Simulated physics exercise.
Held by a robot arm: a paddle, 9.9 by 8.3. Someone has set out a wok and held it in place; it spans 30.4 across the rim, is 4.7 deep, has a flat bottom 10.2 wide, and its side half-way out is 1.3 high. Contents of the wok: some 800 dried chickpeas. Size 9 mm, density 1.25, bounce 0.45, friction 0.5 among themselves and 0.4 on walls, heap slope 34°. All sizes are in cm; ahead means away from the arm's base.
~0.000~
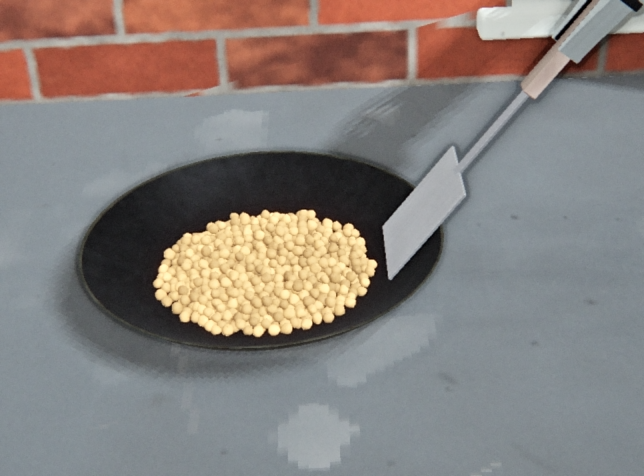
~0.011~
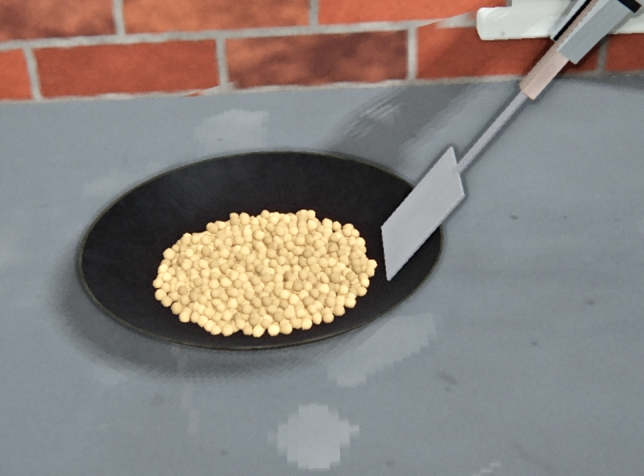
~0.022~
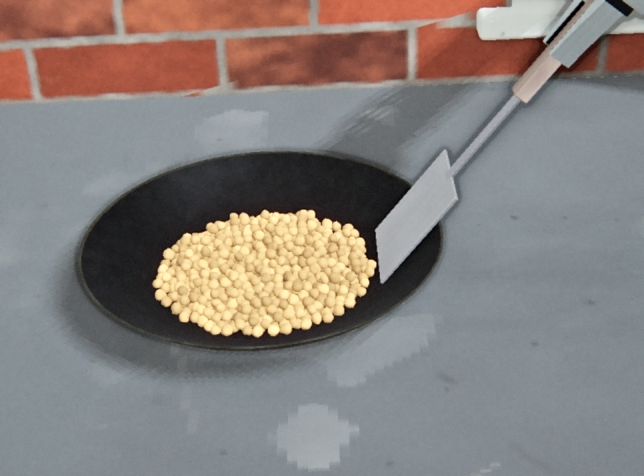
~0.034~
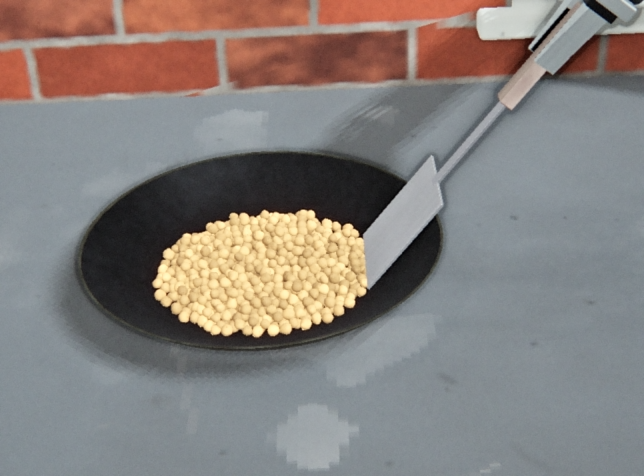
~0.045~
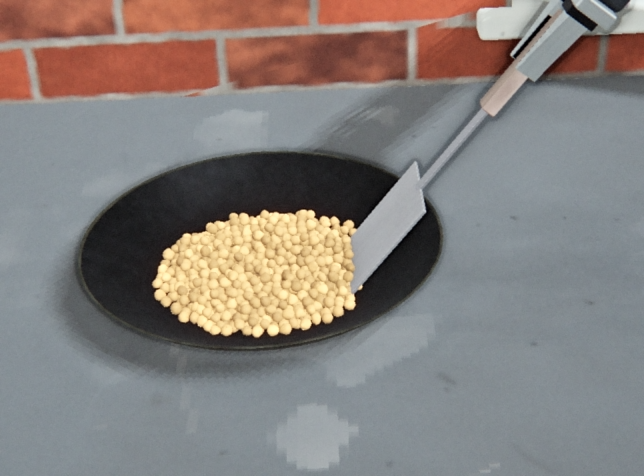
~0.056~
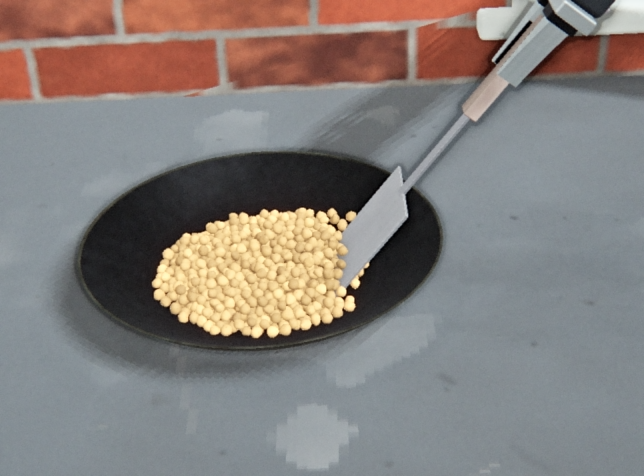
On a grey surface before a red brick wall, a black wok holds a heap of pale dried chickpeas, with a robot arm's flat metal paddle slanting in at the right. The paddle barely moves at first, then slides left and slightly down into the heap's right edge, nudging a few chickpeas.
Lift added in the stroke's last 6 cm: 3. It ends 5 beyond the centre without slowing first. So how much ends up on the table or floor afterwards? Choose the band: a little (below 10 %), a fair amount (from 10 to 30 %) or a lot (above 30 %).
It is a fair amount, from 10 to 30 %.
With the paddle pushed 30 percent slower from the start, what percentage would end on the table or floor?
Estimated share: Some 0 %.
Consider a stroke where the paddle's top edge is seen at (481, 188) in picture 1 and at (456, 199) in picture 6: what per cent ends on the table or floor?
Some 0 per cent.
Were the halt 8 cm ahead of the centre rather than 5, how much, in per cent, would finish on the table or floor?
In that case around 30 per cent.
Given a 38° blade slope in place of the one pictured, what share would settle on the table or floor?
Somewhere around 10 per cent would end on the table or floor.
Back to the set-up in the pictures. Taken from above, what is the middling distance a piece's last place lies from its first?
Some 4 centimetres.
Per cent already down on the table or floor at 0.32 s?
That would be near 10 per cent, give or take.
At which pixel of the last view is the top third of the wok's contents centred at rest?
Near (154, 264).
After 0.08 s, sloping 52°, highest piece 6 above the table; 796 in the wok.
After 0.11 s, sloping 52°, highest piece 7 above the table; 796 in the wok.
After 0.32 s, sloping 52°, highest piece 8 above the table; 686 in the wok, 95 on the table or floor, 15 on the blade or in flight.
After 1.37 s, sloping 52°, highest piece 5 above the table; 686 in the wok, 110 on the table or floor.
At rest, 686 in the wok, 110 on the table or floor. That is 14 % on the table or floor.
